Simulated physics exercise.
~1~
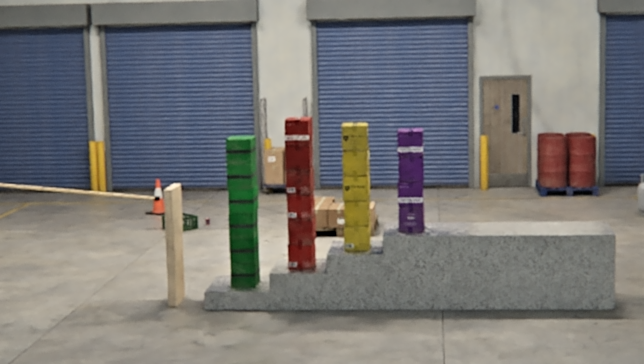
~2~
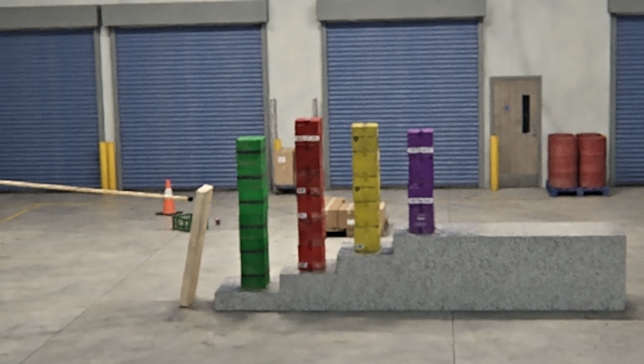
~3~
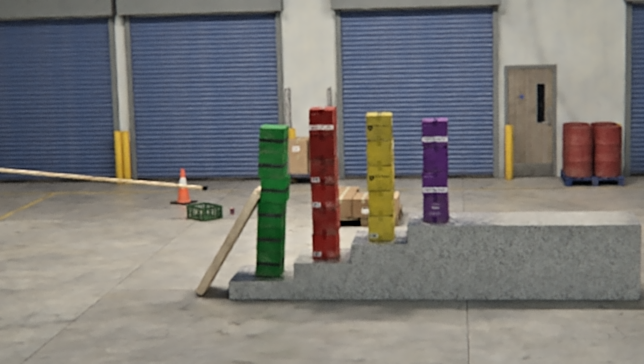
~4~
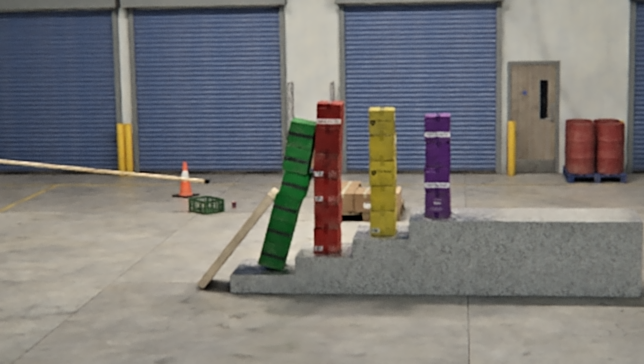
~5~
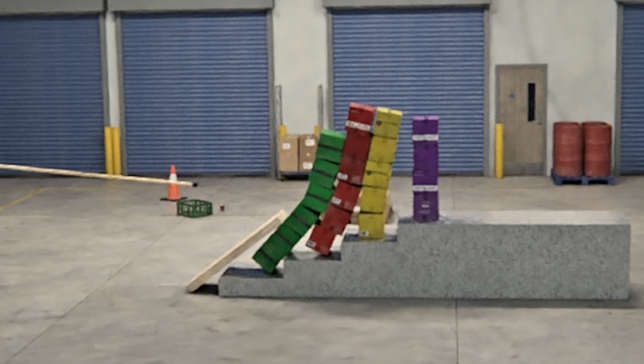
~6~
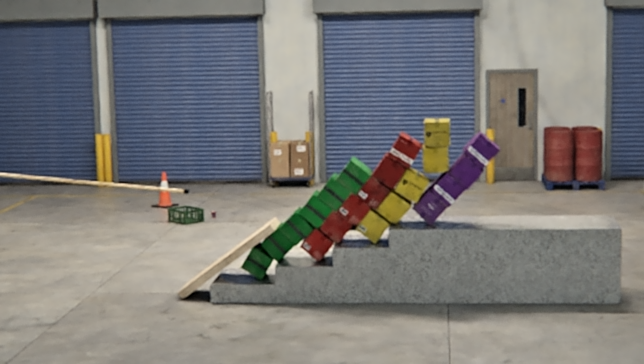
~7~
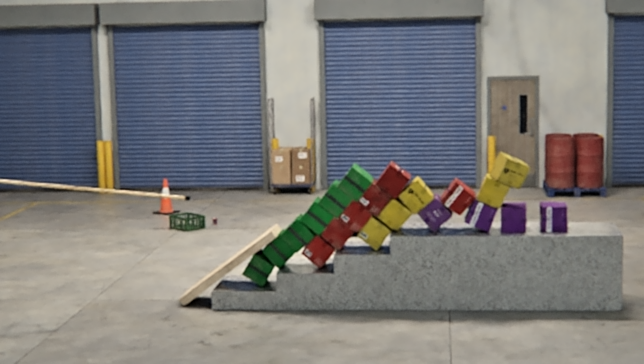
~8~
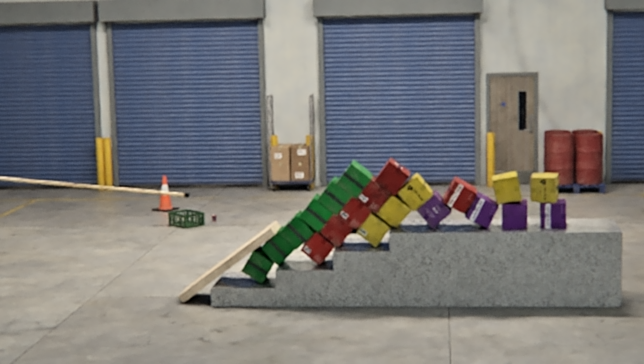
Four stacks of cartons stood on rising concrete steps as a wooden board tipped right into the green one, which leaned into the red, then yellow and purple; the stacks toppled rightward, leaving slanted piles against the steps and loose boxes scattered on top.
